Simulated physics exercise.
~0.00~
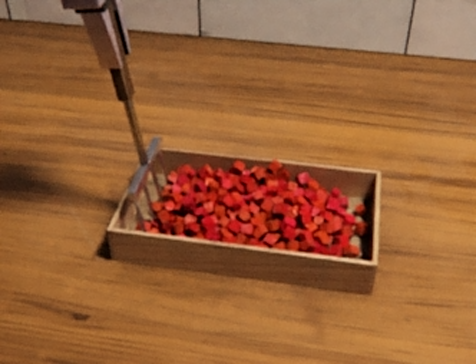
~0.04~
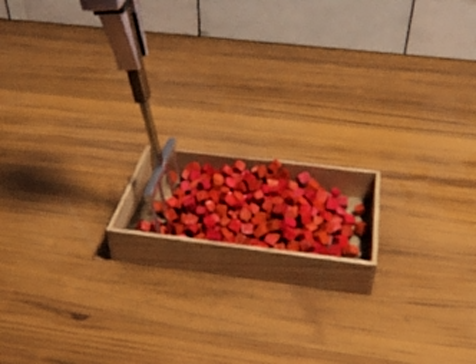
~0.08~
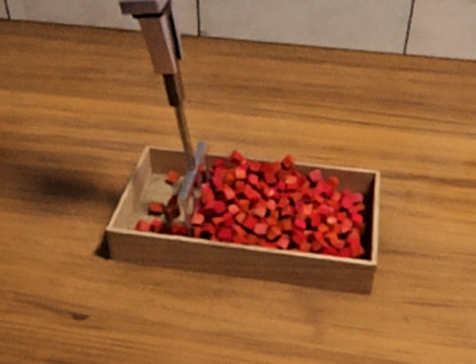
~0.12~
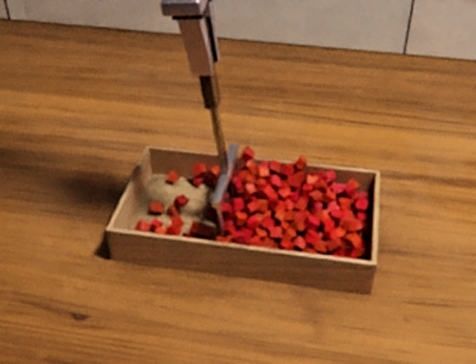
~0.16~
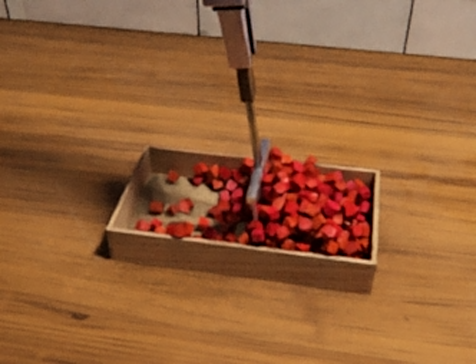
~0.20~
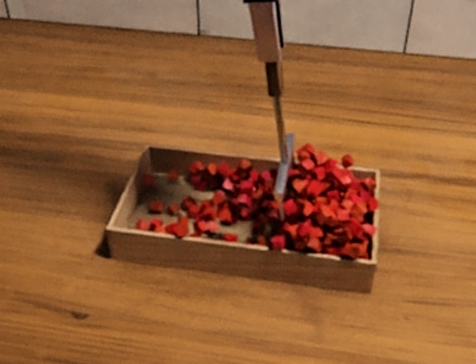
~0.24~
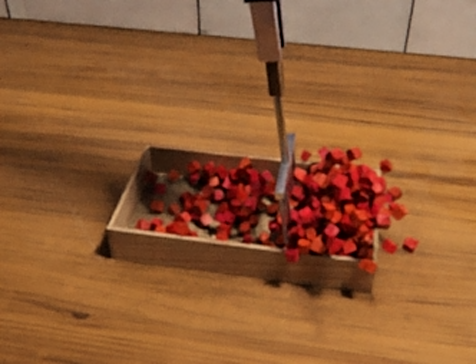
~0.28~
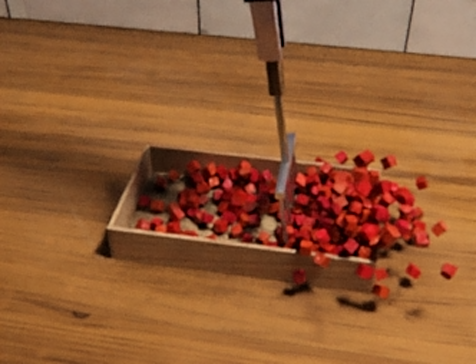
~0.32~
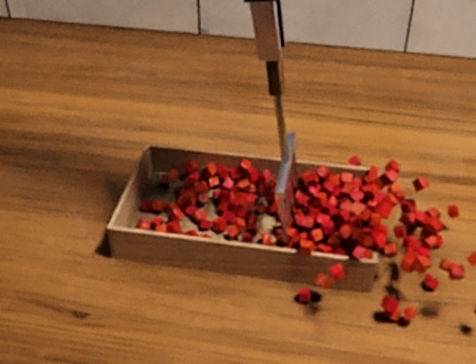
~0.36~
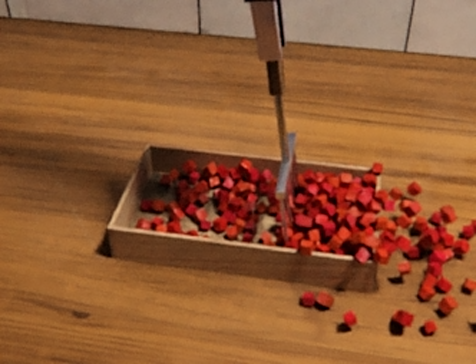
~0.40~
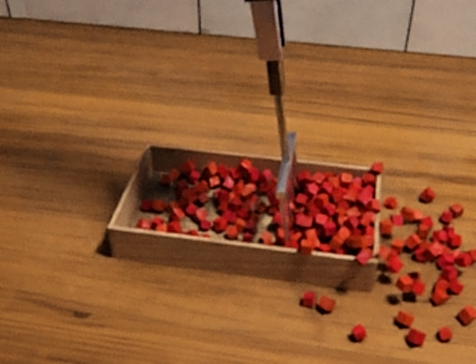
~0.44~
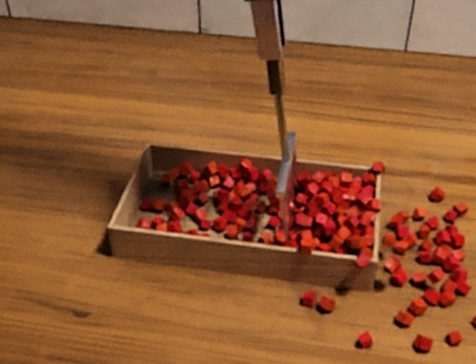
A heap of small red cubes fills a shallow, pale wooden tray on a brown wooden tabletop, seen from above at an angle, with light tiles behind. A mechanical arm holds a thin rod ending in a grey comb at the tray's left end. The comb sweeps right through the cubes, piling them high against the right side while some stay behind it. It stops right of the middle, and the pile spills over the right end and front edge. Cubes tumble and scatter across the table. At the end most remain in the tray around the still comb, with a loose group lying to the right.
